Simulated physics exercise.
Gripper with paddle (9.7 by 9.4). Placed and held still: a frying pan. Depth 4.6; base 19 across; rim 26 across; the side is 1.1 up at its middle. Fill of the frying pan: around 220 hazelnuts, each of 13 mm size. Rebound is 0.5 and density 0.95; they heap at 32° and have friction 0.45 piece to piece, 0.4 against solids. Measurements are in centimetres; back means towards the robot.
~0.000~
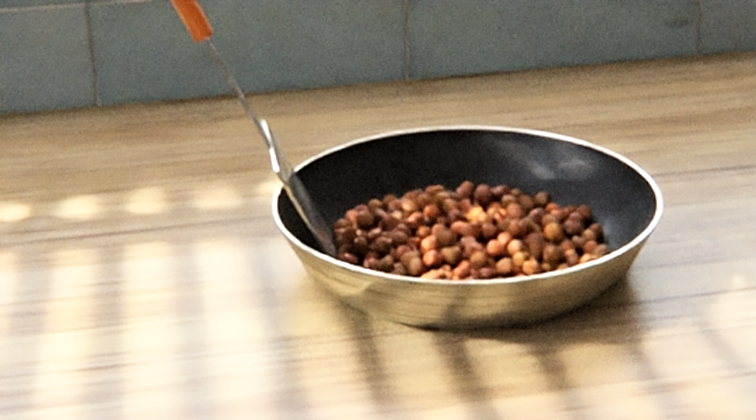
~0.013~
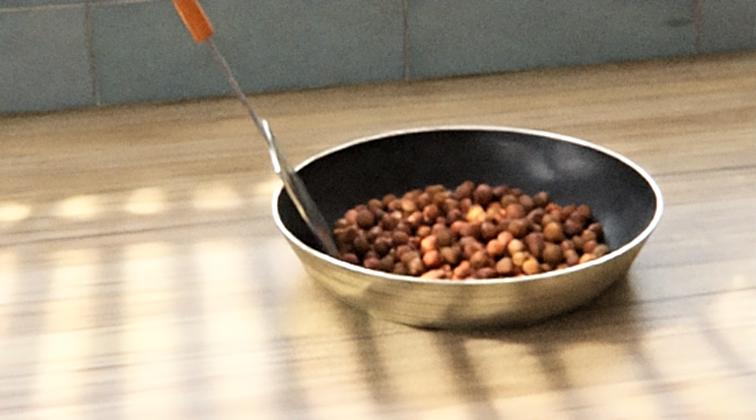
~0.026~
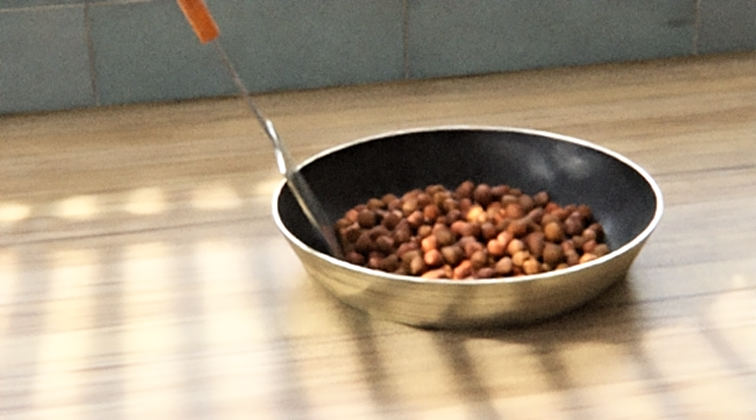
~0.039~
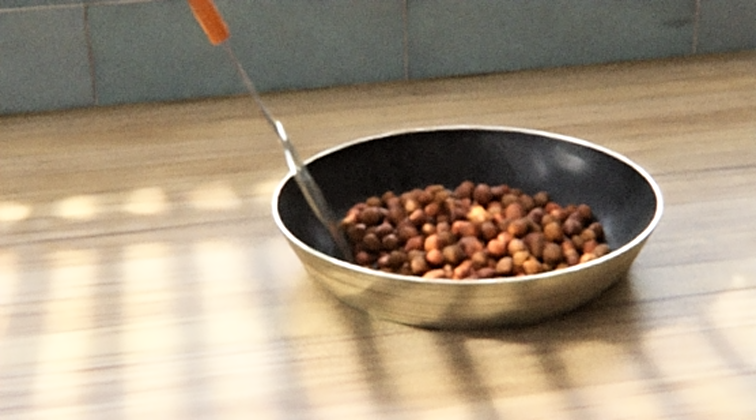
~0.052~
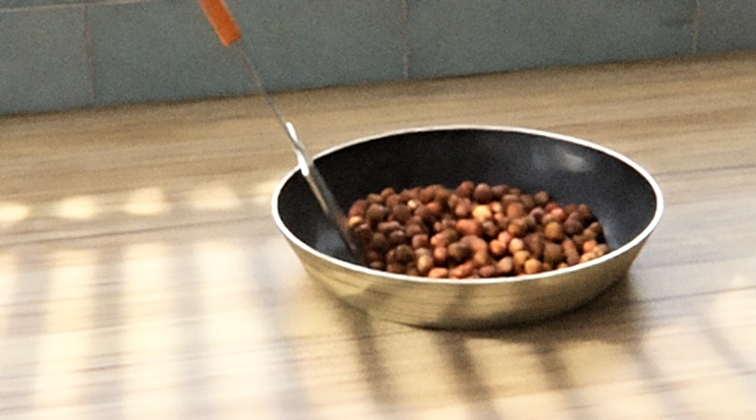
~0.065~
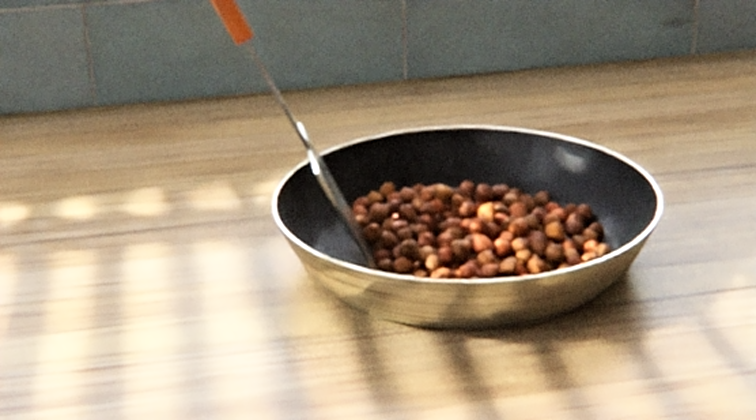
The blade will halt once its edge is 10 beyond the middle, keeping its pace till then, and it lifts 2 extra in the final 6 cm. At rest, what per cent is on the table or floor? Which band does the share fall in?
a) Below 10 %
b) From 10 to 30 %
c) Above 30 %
(b) From 10 to 30 %.
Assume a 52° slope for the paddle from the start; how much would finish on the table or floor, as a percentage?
It would then be close to 25 %.
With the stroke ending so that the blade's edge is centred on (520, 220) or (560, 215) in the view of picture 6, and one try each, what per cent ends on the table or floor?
Around 0 per cent for the first try and 0 per cent for the second.
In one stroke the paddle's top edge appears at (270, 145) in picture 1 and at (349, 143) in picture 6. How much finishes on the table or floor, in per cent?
40 %.
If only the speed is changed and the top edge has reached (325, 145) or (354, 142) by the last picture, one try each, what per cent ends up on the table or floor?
Respectively, around 30 and 35 per cent.
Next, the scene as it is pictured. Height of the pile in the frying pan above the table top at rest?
About 4.5 cm.
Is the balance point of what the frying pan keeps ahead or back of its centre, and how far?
What stays is shifted forward by around 4.0 cm.
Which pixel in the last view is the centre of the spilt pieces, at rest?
Roughly (737, 205).
After 0.18 s, sloping 65°, highest piece 4 above the table; 217 in the frying pan.
After 0.29 s, sloping 65°, highest piece 5 above the table; 217 in the frying pan.
After 0.54 s, sloping 65°, highest piece 8 above the table; 171 in the frying pan, 32 on the table or floor, 14 on the blade or in flight.
After 1.59 s, sloping 65°, highest piece 4 above the table; 170 in the frying pan, 47 on the table or floor.
In the end, 170 in the frying pan, 47 on the table or floor. That is 22 % on the table or floor.
